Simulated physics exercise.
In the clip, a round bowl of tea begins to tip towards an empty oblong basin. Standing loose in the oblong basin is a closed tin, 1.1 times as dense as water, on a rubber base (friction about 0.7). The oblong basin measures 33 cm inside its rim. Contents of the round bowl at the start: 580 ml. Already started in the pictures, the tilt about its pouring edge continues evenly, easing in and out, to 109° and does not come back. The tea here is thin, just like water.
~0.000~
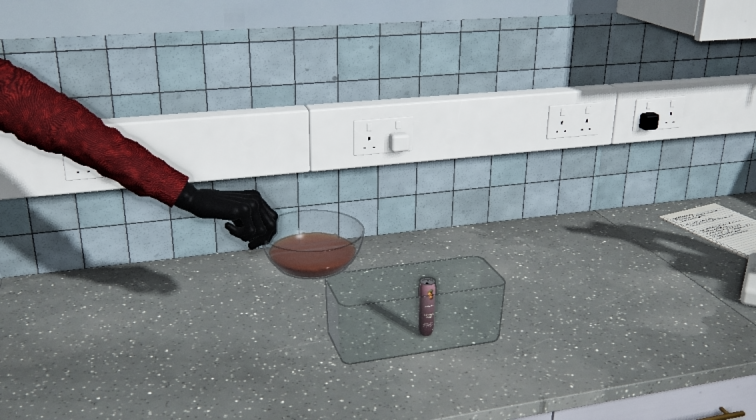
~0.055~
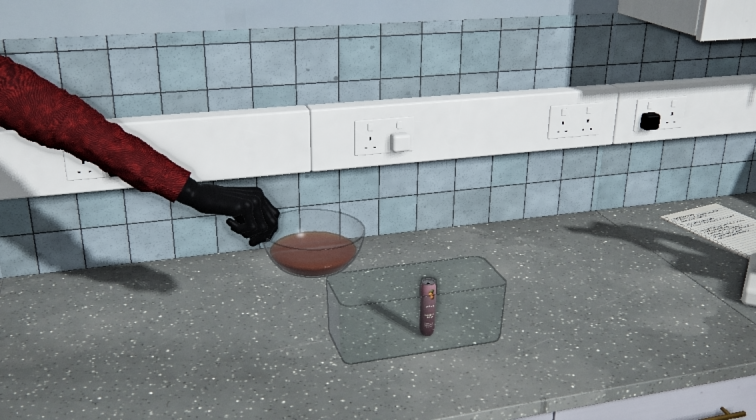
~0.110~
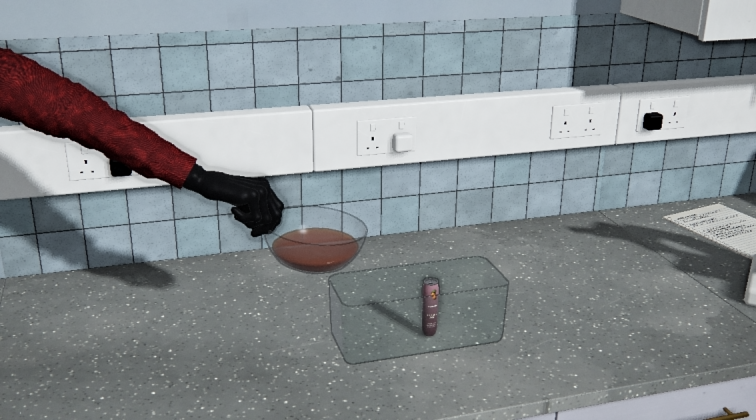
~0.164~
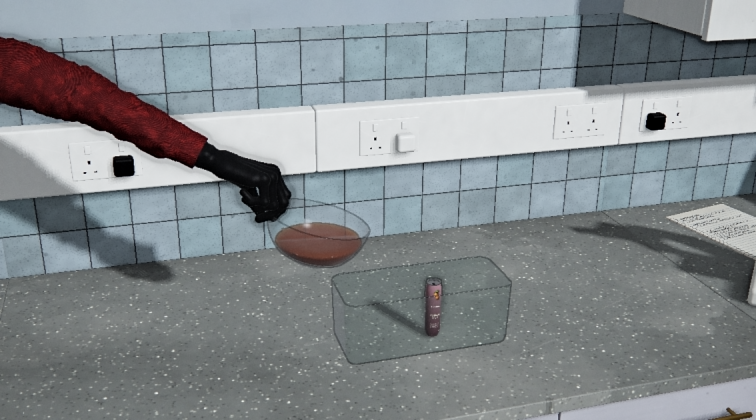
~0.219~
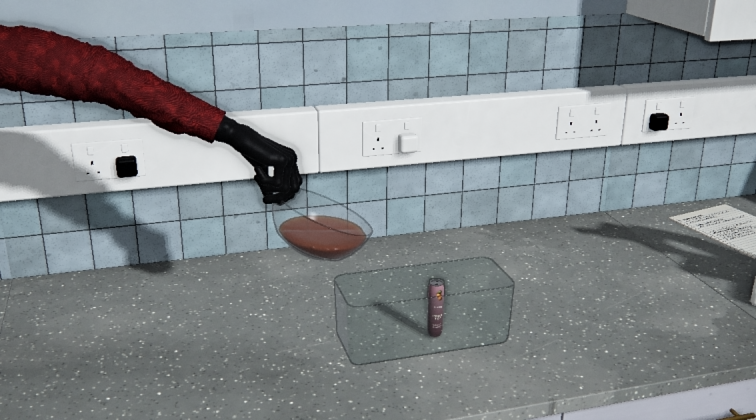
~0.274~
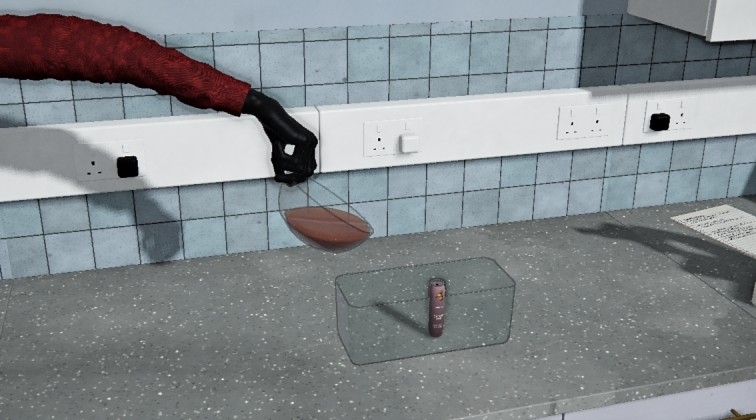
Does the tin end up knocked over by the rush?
It overturns.
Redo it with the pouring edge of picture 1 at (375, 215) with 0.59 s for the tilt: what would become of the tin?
After that, the tin stays vertical.
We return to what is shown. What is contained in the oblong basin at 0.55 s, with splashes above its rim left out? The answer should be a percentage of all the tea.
Roughly 10 percent of it.
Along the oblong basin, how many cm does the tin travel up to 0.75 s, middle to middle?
About 3 cm.
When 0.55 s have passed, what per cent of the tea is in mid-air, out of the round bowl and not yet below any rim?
About 72 per cent.
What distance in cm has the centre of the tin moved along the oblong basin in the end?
Shift of tin centre: Approx. 7.5 cm.
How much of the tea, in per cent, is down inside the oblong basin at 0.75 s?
I reckon close to 96 per cent.
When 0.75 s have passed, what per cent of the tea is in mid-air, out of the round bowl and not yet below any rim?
About 4 % of the total.
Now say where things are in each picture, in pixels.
In the first frame, tilt 0°; pouring edge (362, 225); surface from (268, 253) to (354, 243); the oblong basin's rim runs from (332, 291) to (494, 270); the tin's top is at (428, 284).
In the second frame, tilt 2°; pouring edge (363, 225); surface from (269, 252) to (355, 242).
In the third frame, tilt 7°; pouring edge (365, 226); surface from (271, 248) to (357, 239).
In the fourth frame, tilt 15°; pouring edge (367, 226); surface from (274, 240) to (360, 234).
In the fifth frame, tilt 25°; pouring edge (370, 227); surface from (278, 230) to (364, 229).
In the sixth frame, tilt 37°; pouring edge (370, 227); surface from (284, 217) to (366, 222).
After 0.55 s the tilt is 98° and 20 per cent is still to pour; the tin stands where it began.
After 0.75 s the tilt is 109° and 0 per cent is still to pour; the tin leans 32°.
After 0.96 s the tilt is 109° and 0 per cent is still to pour; the tin lies on its side.
After 1.19 s the tilt is 109° and 0 per cent is still to pour; the tin lies on its side.
In the end the tin lies on its side.
